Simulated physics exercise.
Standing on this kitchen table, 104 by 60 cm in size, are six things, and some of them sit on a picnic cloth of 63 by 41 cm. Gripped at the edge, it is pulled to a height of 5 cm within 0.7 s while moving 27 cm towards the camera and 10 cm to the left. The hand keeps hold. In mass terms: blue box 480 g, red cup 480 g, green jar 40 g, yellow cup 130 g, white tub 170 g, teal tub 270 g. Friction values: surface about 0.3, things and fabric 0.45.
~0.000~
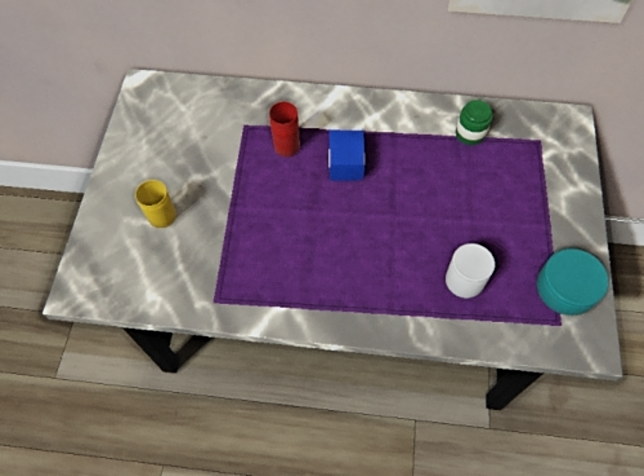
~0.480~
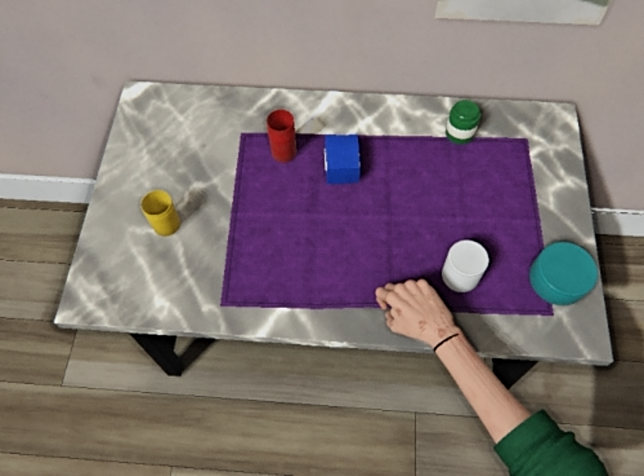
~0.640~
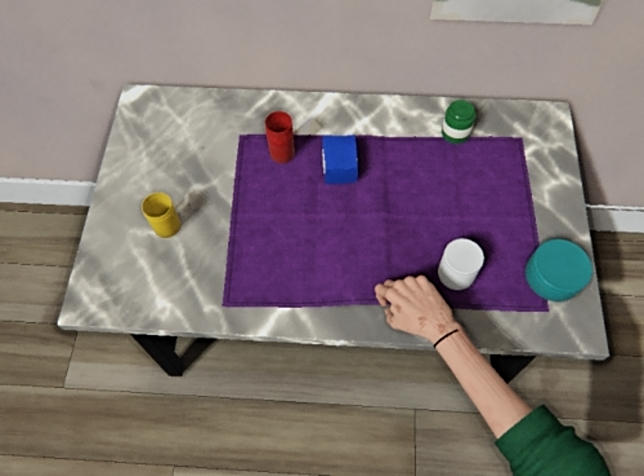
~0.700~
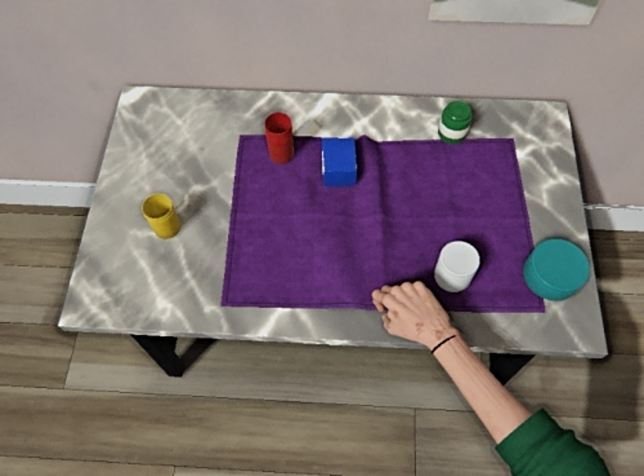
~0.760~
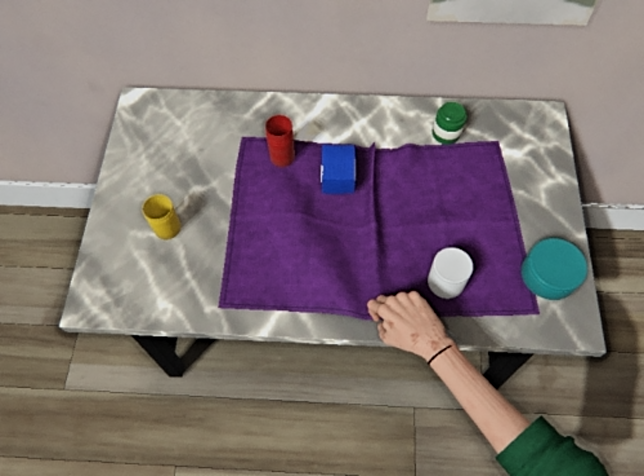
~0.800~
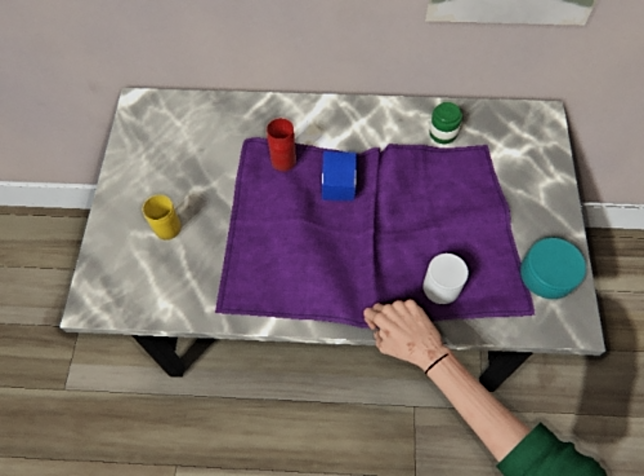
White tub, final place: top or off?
It ends up off the surface.
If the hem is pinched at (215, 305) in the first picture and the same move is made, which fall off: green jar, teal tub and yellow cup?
Note - green jar: Still on top; teal tub: Still on top; yellow cup: Still on top.
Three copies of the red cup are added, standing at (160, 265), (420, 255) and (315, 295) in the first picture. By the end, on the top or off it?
First keeps its place, second leaves the top, third leaves the top.
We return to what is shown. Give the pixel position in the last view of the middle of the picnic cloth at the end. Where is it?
About (338, 337).
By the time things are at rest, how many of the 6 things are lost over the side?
All told, 1.
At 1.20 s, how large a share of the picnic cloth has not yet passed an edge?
Around 50 percent.
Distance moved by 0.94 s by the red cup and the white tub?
The red cup is about 8 cm off and the white tub about 10 cm.
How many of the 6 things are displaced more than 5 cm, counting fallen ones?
Counting them up, I get 3.
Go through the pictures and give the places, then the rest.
In the first picture, shows, white tub (474, 262); picnic cloth corners (214, 303) (244, 125) (541, 141) (561, 326).
In the second picture, shows, green jar (467, 110); picnic cloth corners (221, 306) (241, 133); grip (386, 308).
In the third picture, shows, picnic cloth corners (223, 307) (240, 135); grip (386, 304).
In the fourth picture, shows, white tub (460, 258); blue box (339, 154); picnic cloth corners (221, 306) (240, 135); grip (383, 310).
In the fifth picture, shows, red cup (279, 126); green jar (453, 111); white tub (453, 265); picnic cloth corners (219, 308) (242, 137); grip (378, 320).
In the sixth picture, shows, white tub (449, 271); picnic cloth corners (215, 313) (245, 140) (487, 145) (535, 315); grip (375, 328).
After 0.9 s, 90 % of the picnic cloth is still over the top; white tub 12 cm off its start, blue box 12 cm off its start, red cup 9 cm off its start.
After 1.1 s, 75 % of the picnic cloth is still over the top; white tub 21 cm off its start, blue box 19 cm off its start, red cup 14 cm off its start.
After 1.2 s, 50 % of the picnic cloth is still over the top; white tub over the edge, blue box 25 cm off its start at (345, 261), red cup 19 cm off its start at (295, 203).
After 1.3 s, 35 % of the picnic cloth is still over the top; white tub over the edge, blue box 28 cm off its start, red cup 23 cm off its start.
After 2.9 s, 35 % of the picnic cloth is still over the top; white tub over the edge, blue box 29 cm off its start at (345, 277), red cup 23 cm off its start at (294, 220), green jar 2 cm off its start at (447, 113).
